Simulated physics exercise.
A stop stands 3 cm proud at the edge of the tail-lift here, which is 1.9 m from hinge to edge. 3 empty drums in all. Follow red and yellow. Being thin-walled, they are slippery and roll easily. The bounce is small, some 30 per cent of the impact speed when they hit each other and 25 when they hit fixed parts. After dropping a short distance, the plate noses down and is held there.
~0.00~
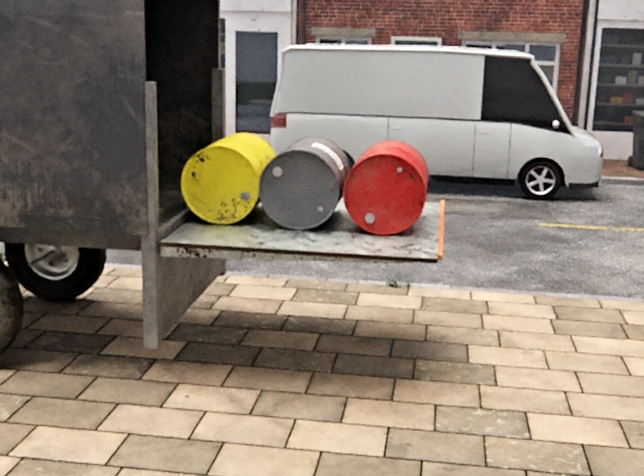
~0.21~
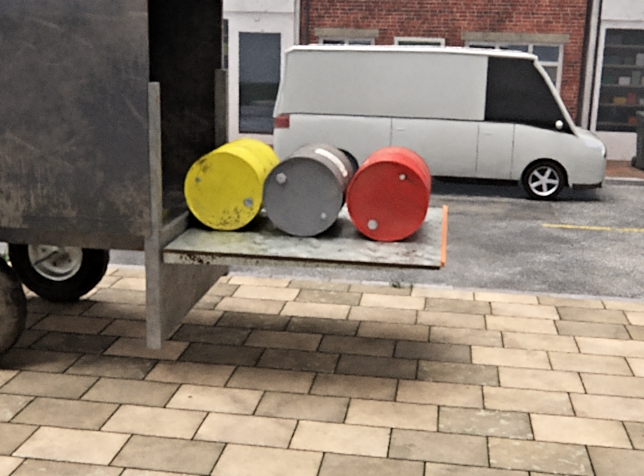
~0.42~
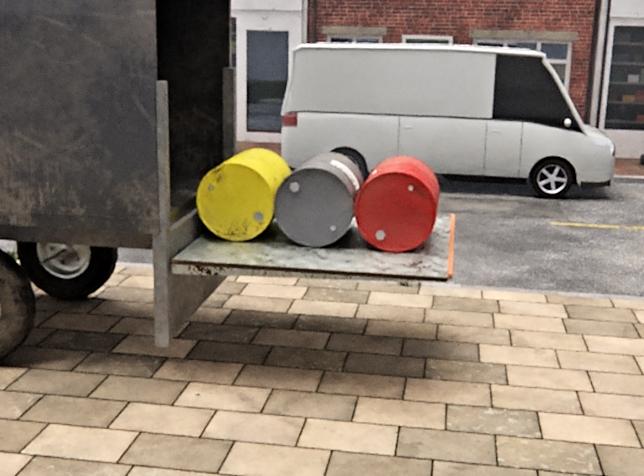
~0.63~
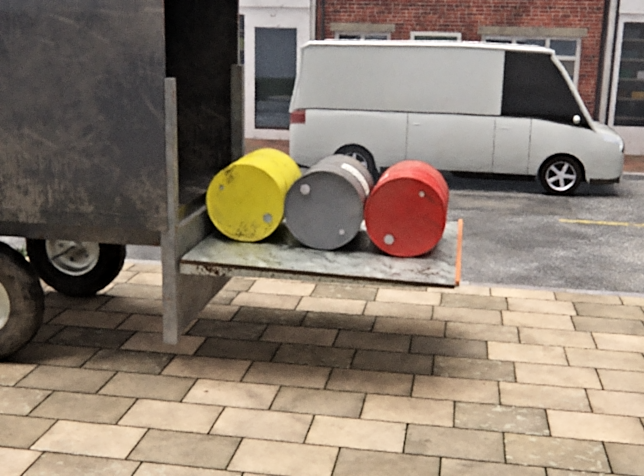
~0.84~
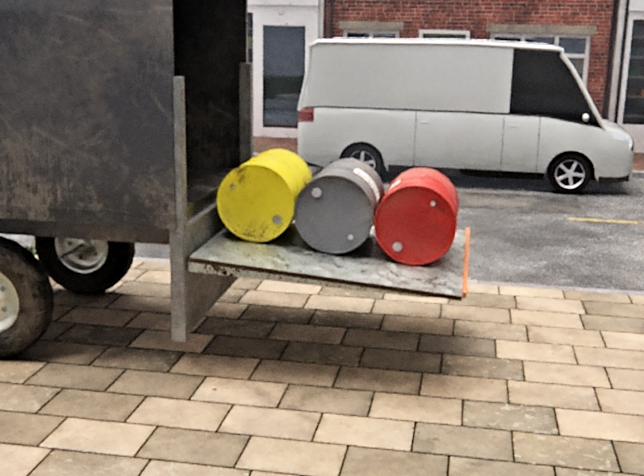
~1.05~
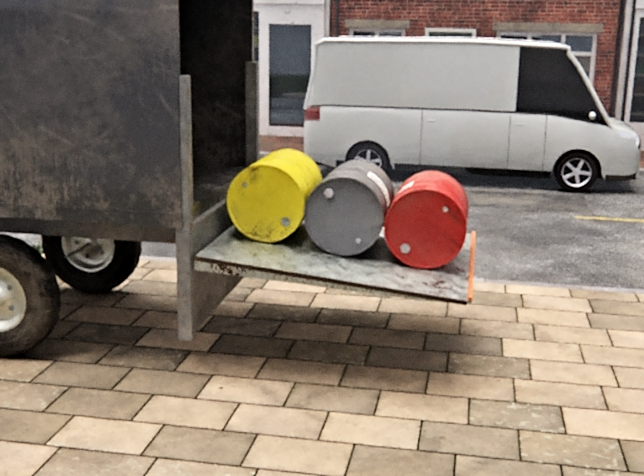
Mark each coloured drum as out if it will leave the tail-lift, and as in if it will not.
Red out, yellow out.
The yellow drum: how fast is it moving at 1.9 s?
Speed approx. 0.3 m/s.
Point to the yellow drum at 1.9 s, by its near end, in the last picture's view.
At about (304, 210).
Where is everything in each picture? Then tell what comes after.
Red (384, 195), yellow (219, 186); plate level; stop at (440, 257); 3 of the 3 make up the bottom layer on the plate, in the first picture.
Red (387, 201), yellow (223, 192); plate level, in the second picture.
Red (395, 212), yellow (234, 203); plate level, in the third picture.
Red (405, 217), yellow (244, 204); plate tilted 2°; stop at (458, 283), in the fourth picture.
Red (415, 225), yellow (254, 204); plate tilted 4°, in the fifth picture.
Red (425, 229), yellow (265, 204); plate tilted 6°; stop at (470, 299), in the sixth picture.
Then, 1.9 s in, red is on the plate, 5 cm from the stop, rolling right; yellow is on the plate, 125 cm from the stop, rolling right; 0 gone from the plate.
Then, 3.0 s in, red is on the ground; yellow is on the plate, 70 cm from the stop, rolling right; 1 gone from the plate.
Then, 4.2 s in, red is off the lift, on the ground; yellow is over the stop and falling; 3 gone from the plate.
In the end (8.0 s), red is on the ground; yellow is off the lift, on the ground; 3 gone from the plate.
